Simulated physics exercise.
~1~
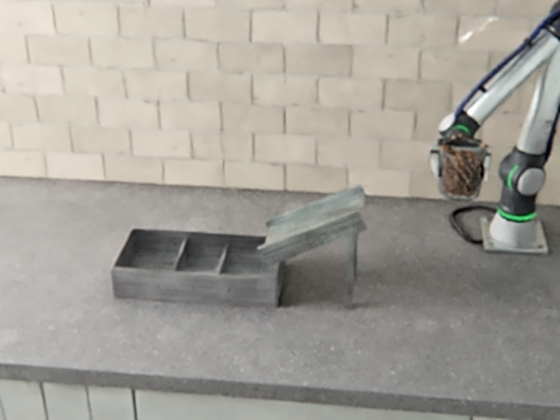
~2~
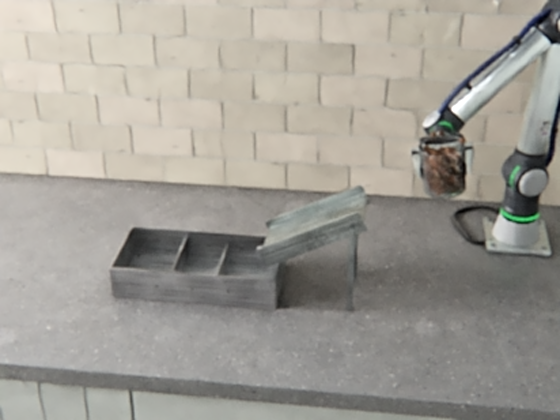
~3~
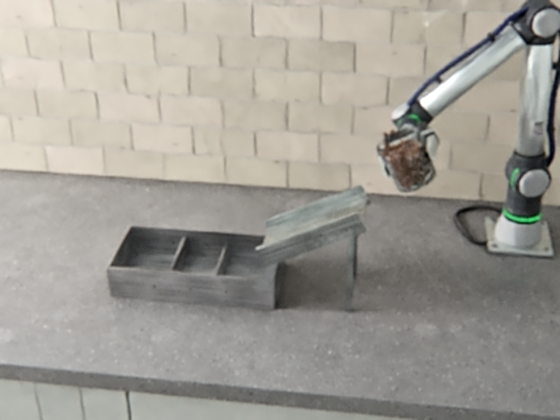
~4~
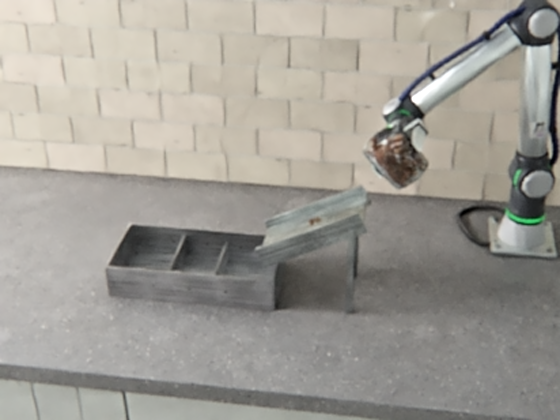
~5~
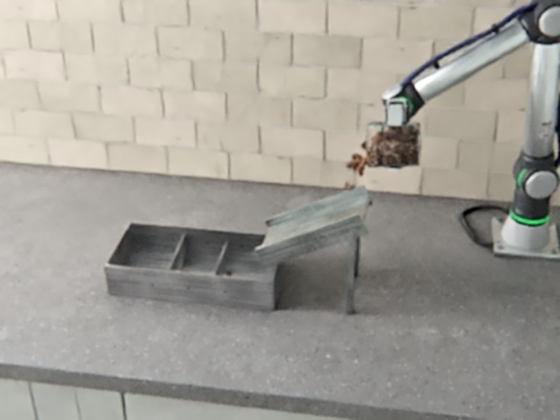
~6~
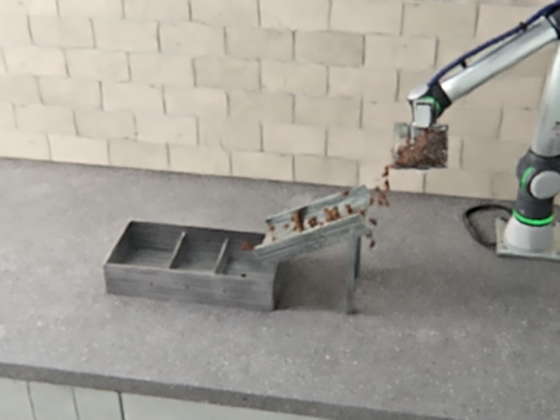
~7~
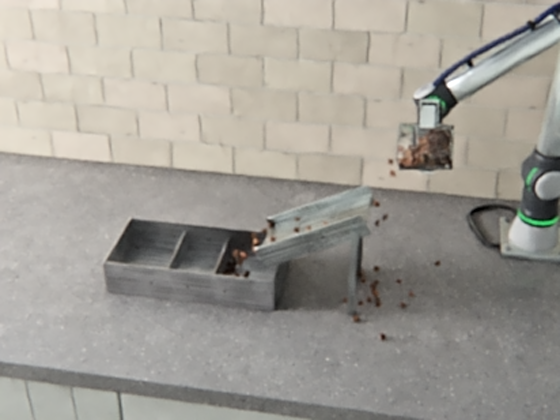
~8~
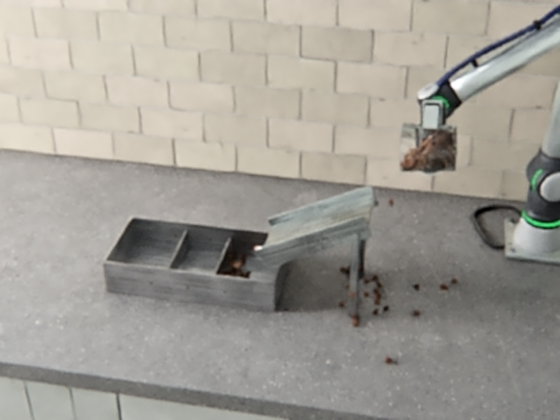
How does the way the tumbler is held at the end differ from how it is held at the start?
At the start the robot arm holds the tumbler upright, while at the end it holds it tipped over on its side.
